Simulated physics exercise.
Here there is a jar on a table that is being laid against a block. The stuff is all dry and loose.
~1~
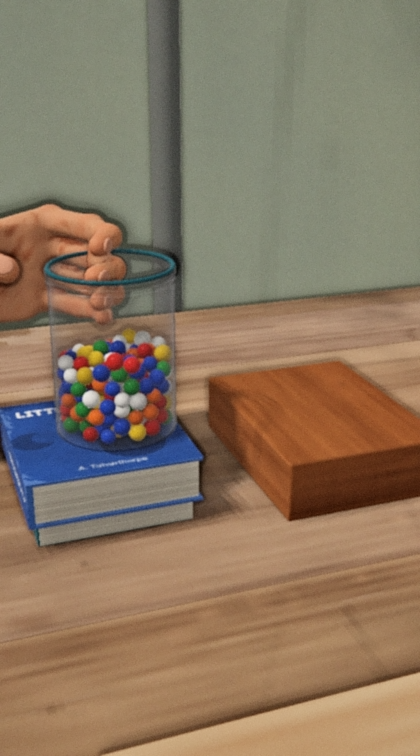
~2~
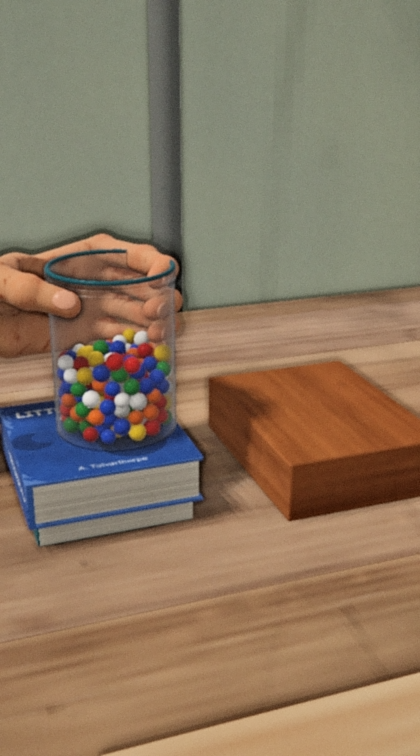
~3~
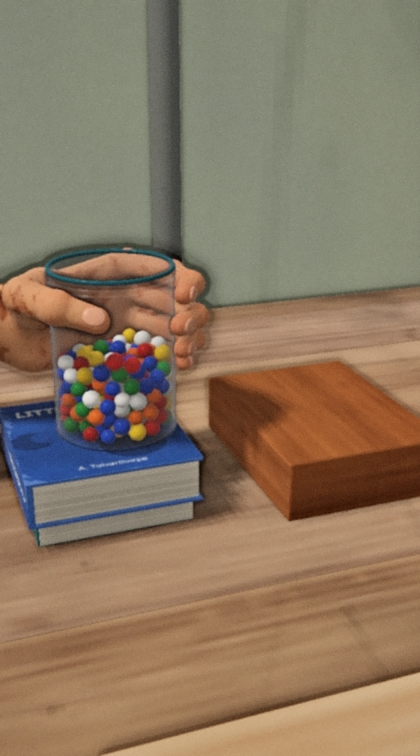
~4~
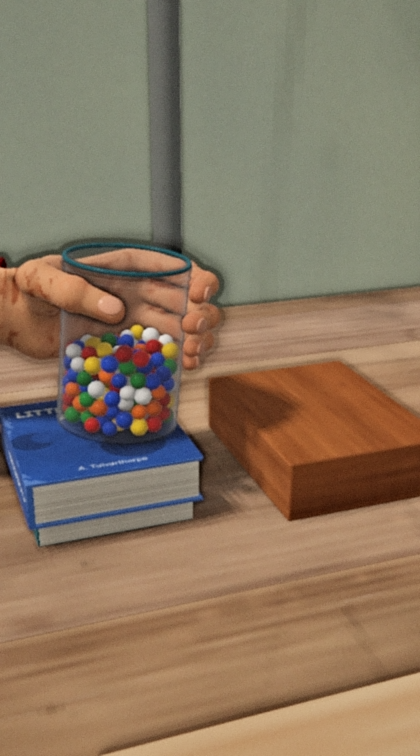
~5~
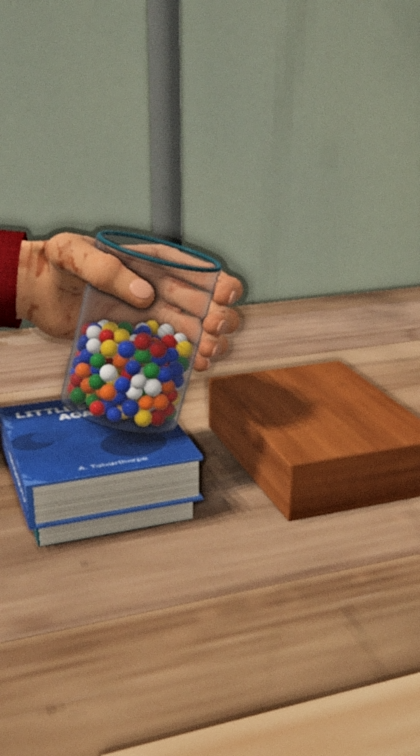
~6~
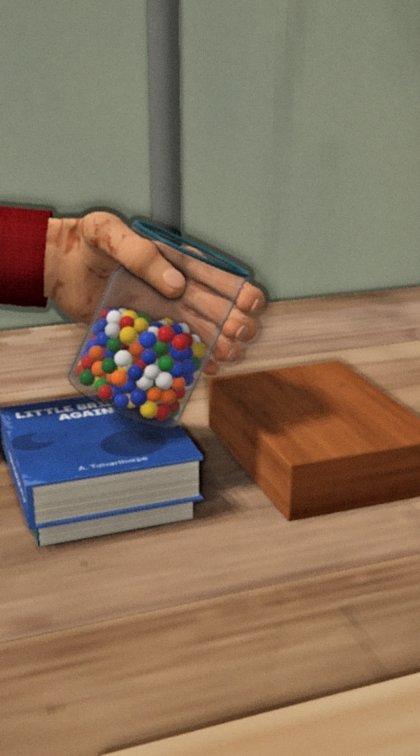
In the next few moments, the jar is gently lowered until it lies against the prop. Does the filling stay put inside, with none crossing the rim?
No, it overflows.
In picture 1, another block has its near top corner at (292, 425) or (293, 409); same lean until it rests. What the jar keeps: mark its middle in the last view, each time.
(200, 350) and (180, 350), approximately.
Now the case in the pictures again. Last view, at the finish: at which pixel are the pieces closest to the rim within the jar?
(322, 395).
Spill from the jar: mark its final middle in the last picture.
(370, 392).
Then, 0.36 s on from there, the jar leans 46°; everything is still inside.
Then, 0.81 s on from there, the jar leans 69°; everything is still inside.
Then, 1.30 s on from there, the jar leans 94°; a stray few of the round plastic beads out of it.
In the end, the jar rests on the block at 96°; near a third of the round plastic beads out of it.
